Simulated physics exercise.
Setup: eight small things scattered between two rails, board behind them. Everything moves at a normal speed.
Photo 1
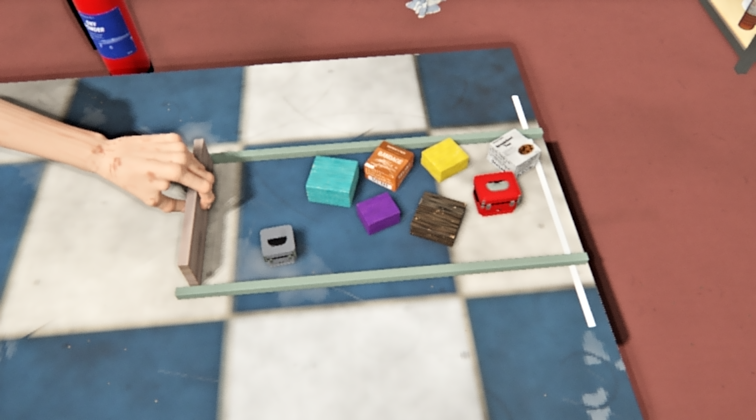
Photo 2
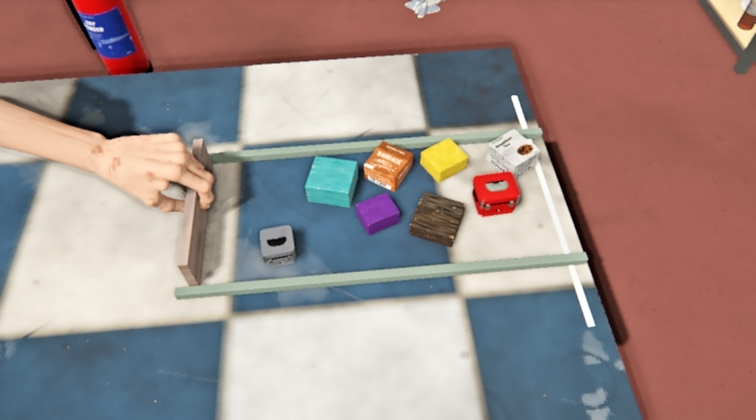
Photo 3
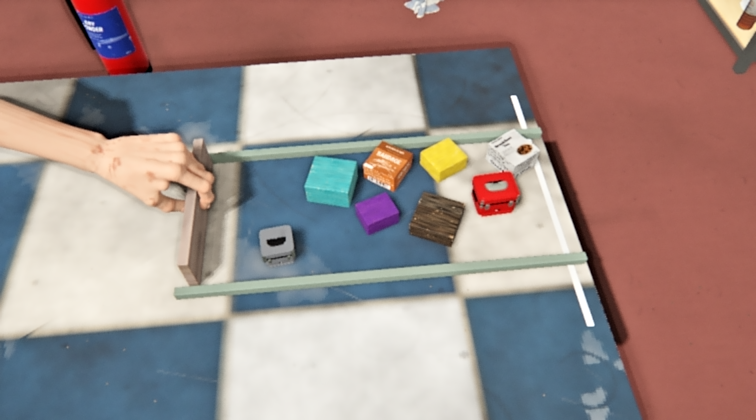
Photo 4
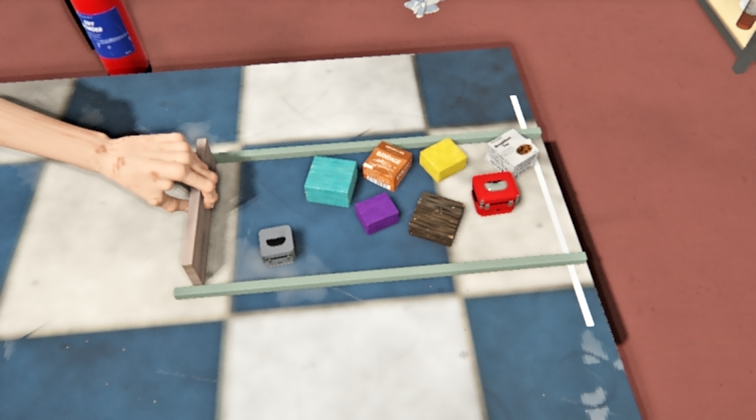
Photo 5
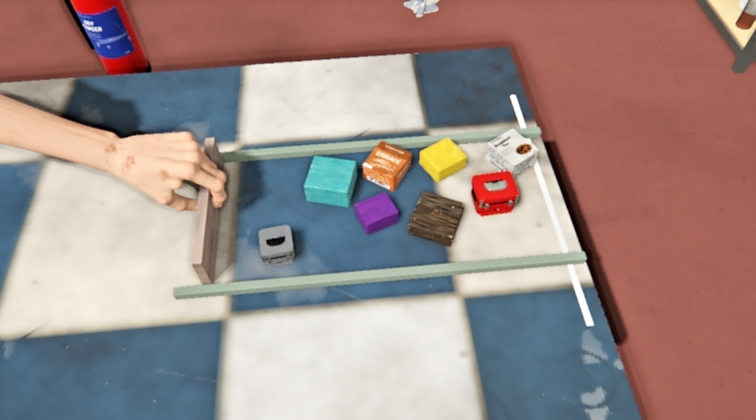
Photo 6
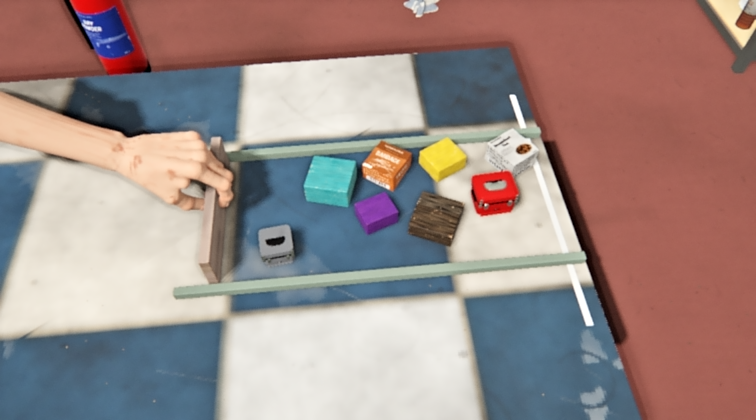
A hand held a board upright between two rails on a checkered table, then slid it slightly right toward eight small scattered things, including a grey case and a turquoise block, which stayed still.
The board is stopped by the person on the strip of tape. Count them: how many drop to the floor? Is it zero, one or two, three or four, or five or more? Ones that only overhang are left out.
Once the board stops, five or more are missing from the table.
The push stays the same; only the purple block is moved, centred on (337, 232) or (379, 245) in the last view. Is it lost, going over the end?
Place by place, it goes over; drops off.
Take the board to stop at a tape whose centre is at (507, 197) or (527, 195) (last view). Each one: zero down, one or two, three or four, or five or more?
First tape: Three or four; second tape: Five or more.
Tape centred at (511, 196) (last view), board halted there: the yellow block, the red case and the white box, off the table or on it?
Yellow block: Drops; red case: Drops; white box: Drops.
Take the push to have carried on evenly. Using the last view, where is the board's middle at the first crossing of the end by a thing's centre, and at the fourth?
I'd say close to (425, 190), then close to (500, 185).
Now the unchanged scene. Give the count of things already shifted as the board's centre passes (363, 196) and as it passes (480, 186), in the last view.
At the first place 5, at the second 8.
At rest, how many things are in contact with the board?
2 in contact.
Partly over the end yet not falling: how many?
Overhang count: 2.
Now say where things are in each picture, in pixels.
White box (514, 155); red case (495, 194); yellow block (445, 160); board (197, 210); tape (548, 194), in the first picture.
Red case (495, 194); orange box (389, 166), in the second picture.
Yellow block (444, 160); grey case (278, 247), in the third picture.
White box (512, 155); turquoise block (332, 182), in the fourth picture.
Red case (493, 194); black block (437, 218), in the fifth picture.
White box (511, 154); red case (493, 194); yellow block (443, 160); board (216, 208); tape (546, 193), in the sixth picture.
A little later, none off yet; white box at rest near (511, 154); red case at rest near (493, 194); yellow block at rest near (443, 160).
Next, none off yet; white box tilted well over near (572, 165); red case shifted about its own width near (536, 184); yellow block shifted well along near (530, 149).
When it is over, the number that fall off is five or more; down, turquoise block, orange box, black block, yellow block, red case and white box.
